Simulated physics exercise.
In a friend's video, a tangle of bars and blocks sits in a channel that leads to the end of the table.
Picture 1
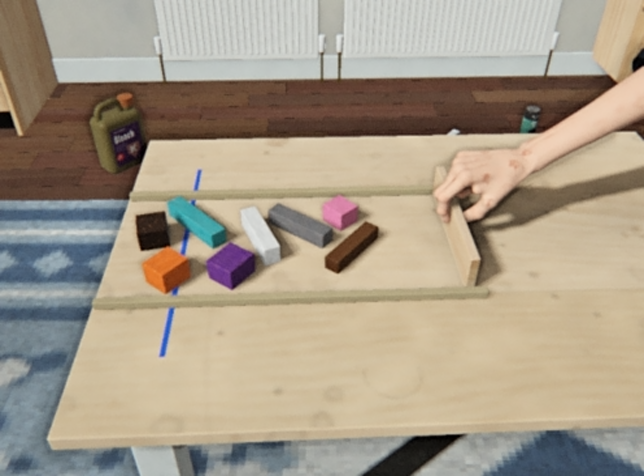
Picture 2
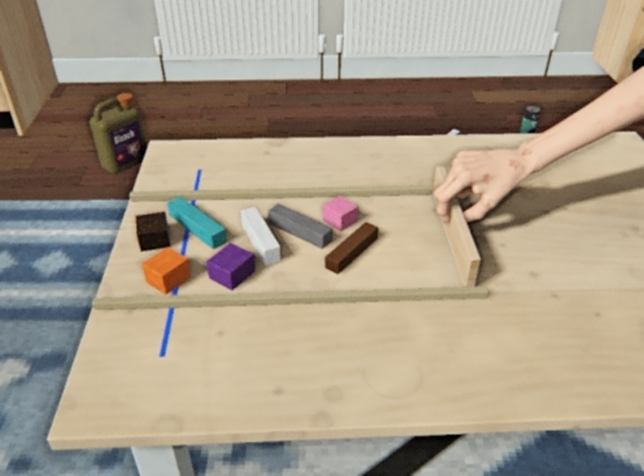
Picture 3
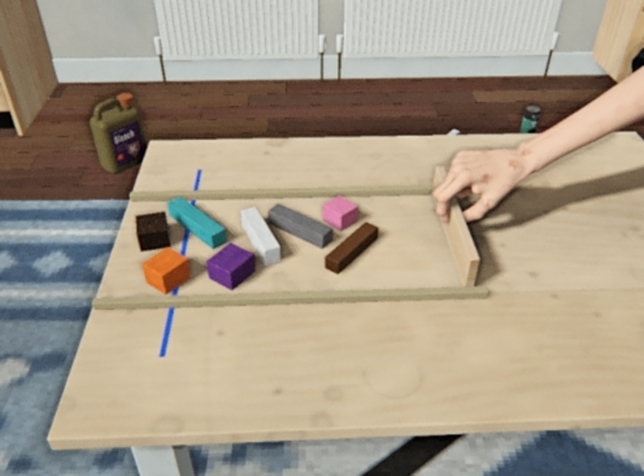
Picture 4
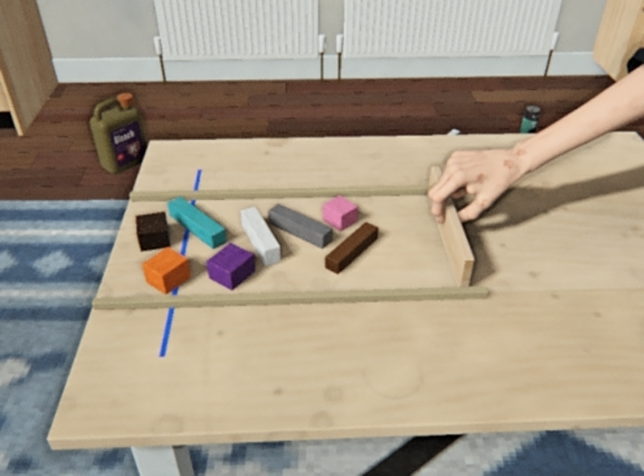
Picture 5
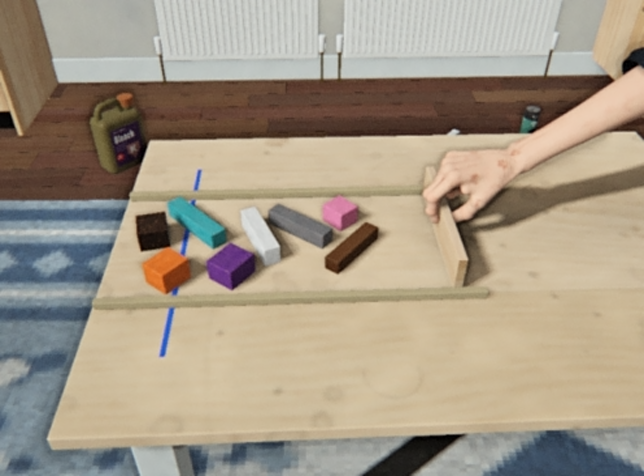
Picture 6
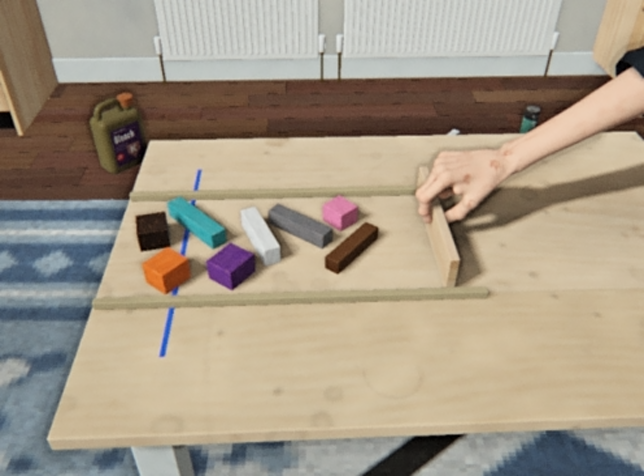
A hand reaches in from the right over a pale wooden table, seen from above at an angle from a fixed view, gripping an upright board between two thin rails. To its left lie brown, pink, grey, white, purple, turquoise, orange and black blocks and bars, the turquoise one over a blue line. The hand holds still, then slides the board slightly left, while the blocks stay unmoved.
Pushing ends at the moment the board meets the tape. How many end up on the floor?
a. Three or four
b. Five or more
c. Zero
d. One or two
Answer: D.
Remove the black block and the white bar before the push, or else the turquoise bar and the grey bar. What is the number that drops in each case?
Counts - first: 0; second: 0.
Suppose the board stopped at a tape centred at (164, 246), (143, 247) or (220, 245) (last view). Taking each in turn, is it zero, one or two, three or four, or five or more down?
Place one: Three to four; place two: Five or more; place three: Zero.
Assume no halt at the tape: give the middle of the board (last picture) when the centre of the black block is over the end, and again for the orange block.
(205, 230) and (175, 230), roughly.
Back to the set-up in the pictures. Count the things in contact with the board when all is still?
That number would be 2.
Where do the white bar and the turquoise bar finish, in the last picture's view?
Around (138, 240), then around (120, 227).
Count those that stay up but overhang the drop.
It's 2.
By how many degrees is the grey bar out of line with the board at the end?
Roughly 10° out of line.
Soon after, none off yet; black block at rest near (153, 231); orange block at rest near (167, 270); turquoise bar at rest near (196, 222).
At rest, the number that fall off is one or two; fallen, black block.
